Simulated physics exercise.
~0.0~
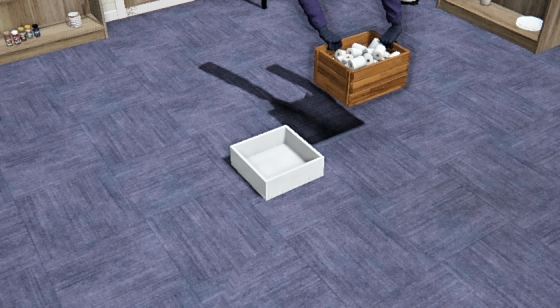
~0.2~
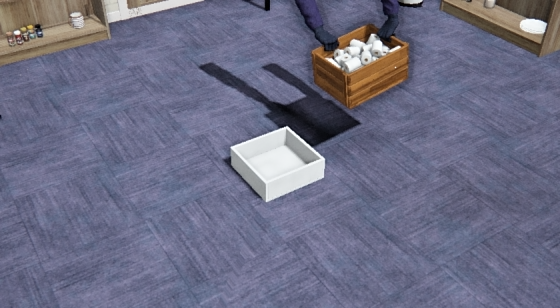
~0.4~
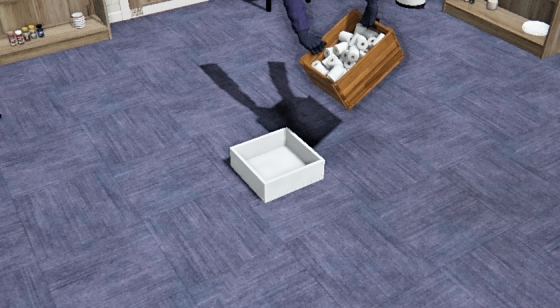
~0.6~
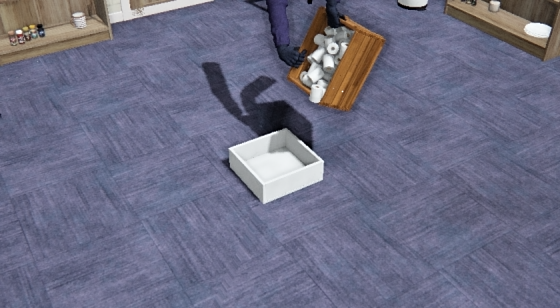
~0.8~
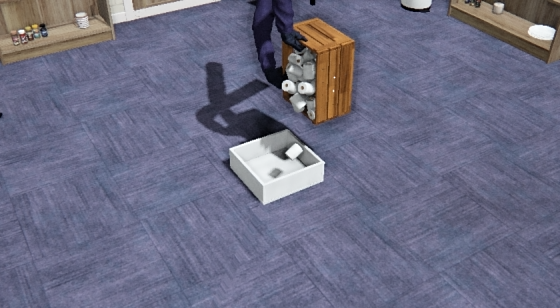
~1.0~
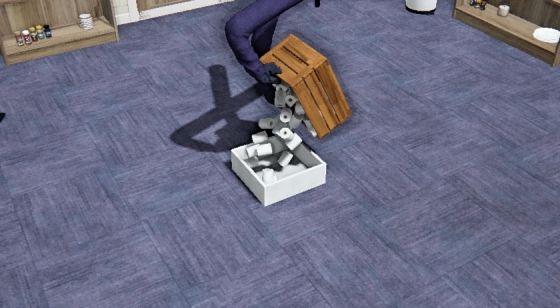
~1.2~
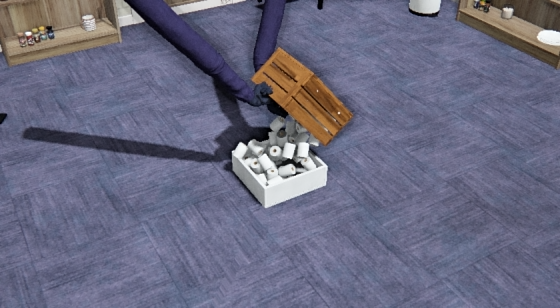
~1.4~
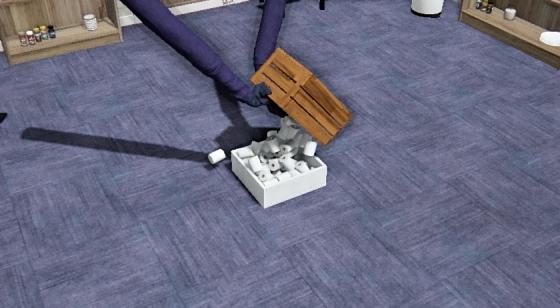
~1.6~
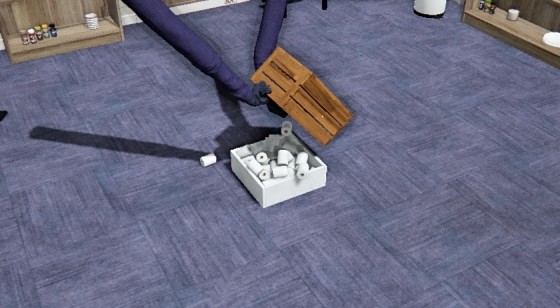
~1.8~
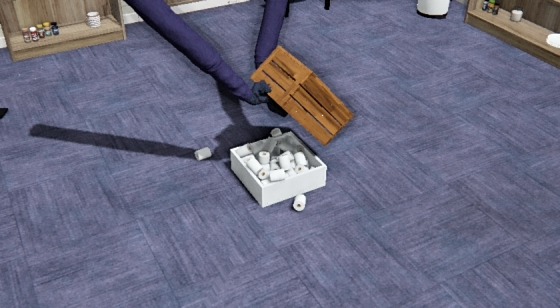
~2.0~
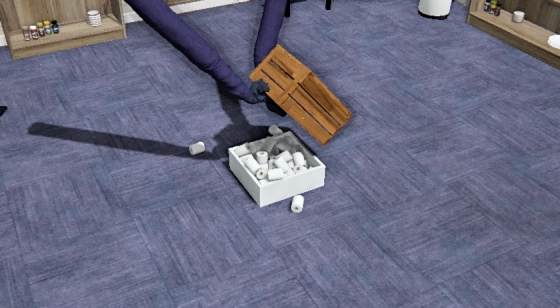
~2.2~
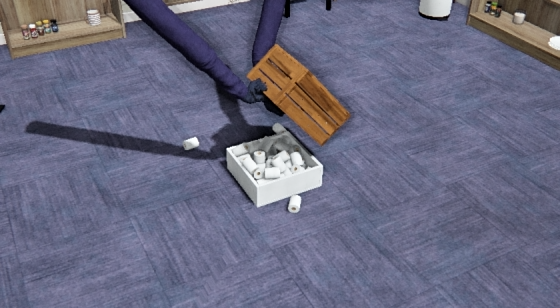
Dark-sleeved arms tipping a wooden crate of white paper rolls into a white tray, a couple landing on the blue carpet.
